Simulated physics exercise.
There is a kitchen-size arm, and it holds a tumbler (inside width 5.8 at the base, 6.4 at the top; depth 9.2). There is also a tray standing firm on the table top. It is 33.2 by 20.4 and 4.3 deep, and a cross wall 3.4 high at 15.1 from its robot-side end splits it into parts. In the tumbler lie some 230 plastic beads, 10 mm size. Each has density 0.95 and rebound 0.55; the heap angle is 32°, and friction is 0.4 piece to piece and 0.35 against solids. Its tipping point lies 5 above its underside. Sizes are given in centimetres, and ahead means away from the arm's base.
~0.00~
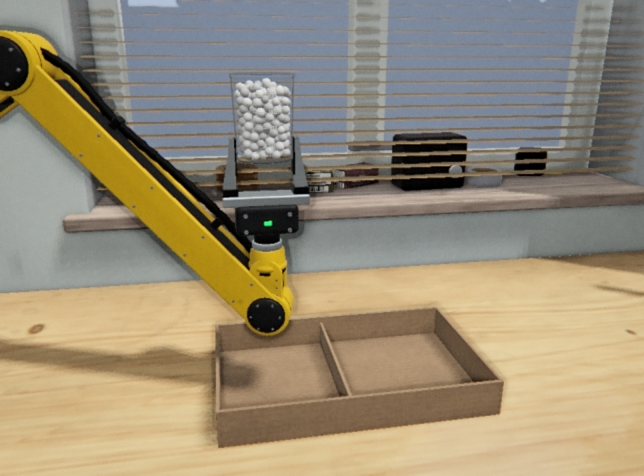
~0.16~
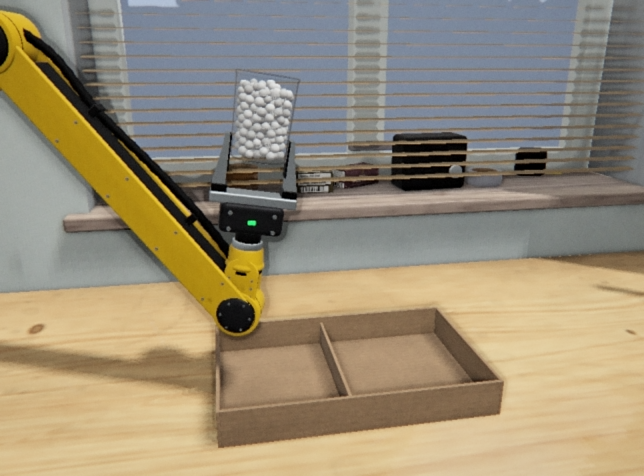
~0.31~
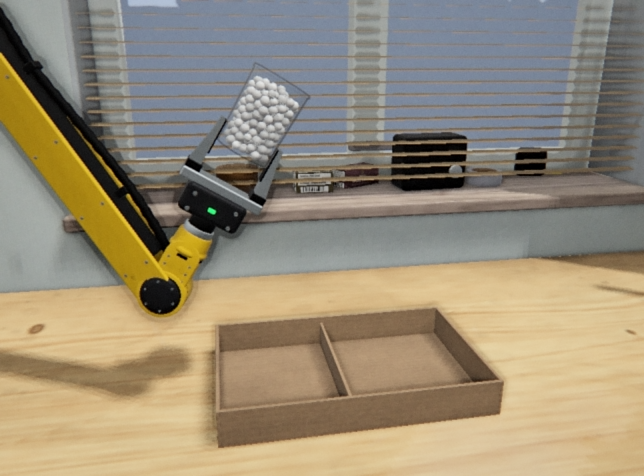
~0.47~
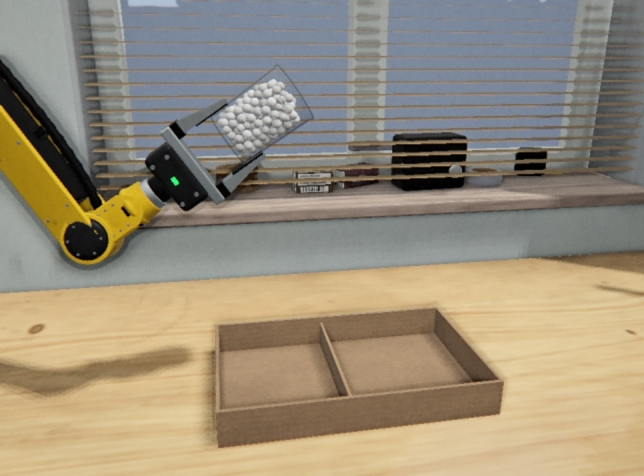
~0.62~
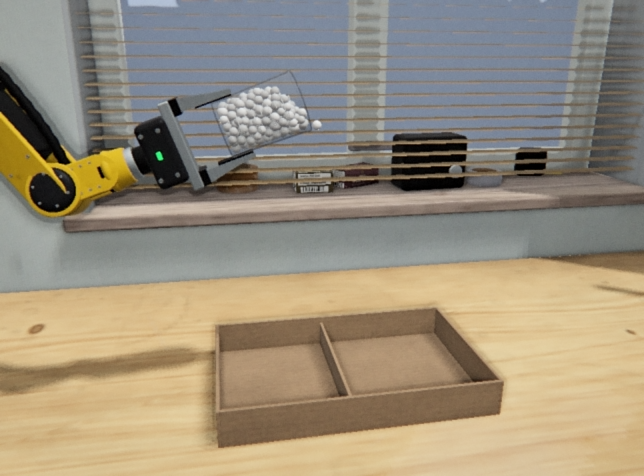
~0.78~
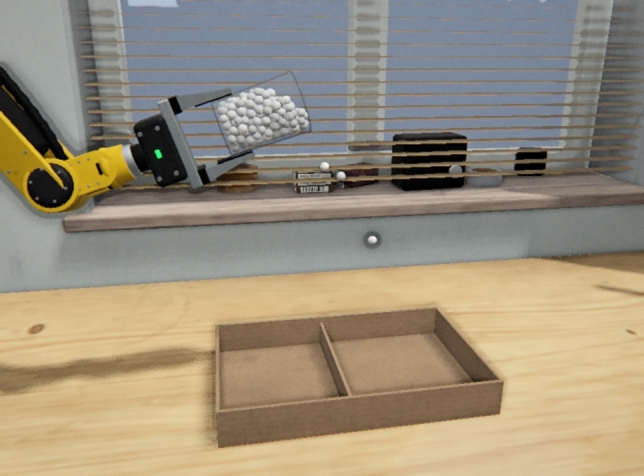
Above a wooden table, a yellow robot arm tilts a clear tumbler rightward, spilling a few white beads.
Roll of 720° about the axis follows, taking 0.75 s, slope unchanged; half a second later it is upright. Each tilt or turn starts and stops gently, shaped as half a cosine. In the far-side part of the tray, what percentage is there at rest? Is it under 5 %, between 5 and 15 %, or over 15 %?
Between 5 and 15 %.
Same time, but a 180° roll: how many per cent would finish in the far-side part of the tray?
Roughly 10 %.
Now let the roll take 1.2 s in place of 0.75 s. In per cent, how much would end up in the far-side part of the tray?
Then: Approx. 15 %.
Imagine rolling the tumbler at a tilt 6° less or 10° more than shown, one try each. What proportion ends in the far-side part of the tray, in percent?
You'd get close to 5 per cent, then close to 25 per cent.
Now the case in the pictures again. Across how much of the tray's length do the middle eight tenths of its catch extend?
The stretch runs close to 10 cm along the tray.
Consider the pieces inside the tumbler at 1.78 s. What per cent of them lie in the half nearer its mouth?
Close to 40 per cent is in the half by the mouth.
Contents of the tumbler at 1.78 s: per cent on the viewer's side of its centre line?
The answer works out at some 45 percent.
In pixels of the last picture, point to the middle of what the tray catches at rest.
Roughly at pixel (390, 353).
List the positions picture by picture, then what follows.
Tumbler middle at (263, 119), upright; upper third of the load around (263, 97), from x 240 to 285, top at y 85; 226 in the tumbler, in the first picture.
Tumbler middle at (263, 119), tipped 9°; upper third of the load around (263, 98), from x 240 to 290, top at y 85, in the second picture.
Tumbler middle at (262, 118), tipped 31°; upper third of the load around (266, 100), from x 230 to 295, top at y 80, in the third picture.
Tumbler middle at (260, 117), tipped 56°; upper third of the load around (268, 102), from x 220 to 295, top at y 85, in the fourth picture.
Tumbler middle at (260, 116), tipped 71°; upper third of the load around (262, 105), from x 220 to 315, top at y 90, in the fifth picture.
Tumbler middle at (260, 116), tipped 72°; upper third of the load around (260, 106), from x 220 to 370, top at y 90; 223 in the tumbler, 3 in flight or on a rim, in the sixth picture.
By 1.28 s, tipped 72°, highest piece 39 above the table; 211 in the tumbler, 5 in the far-side part, 10 in flight or on a rim.
By 1.78 s, tipped 36°, highest piece 38 above the table; 202 in the tumbler, 14 in the far-side part, 2 in the robot-side part, 8 in flight or on a rim.
By 2.23 s, upright, highest piece 39 above the table; 202 in the tumbler, 18 in the far-side part, 3 on the table or floor, 2 in the robot-side part, 1 in flight or on a rim.
By 2.93 s, upright, highest piece 39 above the table; 202 in the tumbler, 19 in the far-side part, 3 on the table or floor, 2 in the robot-side part.
Final count, 202 in the tumbler, 19 in the far-side part, 3 on the table or floor, 2 in the robot-side part. That is 8 % in the far-side part of the tray.
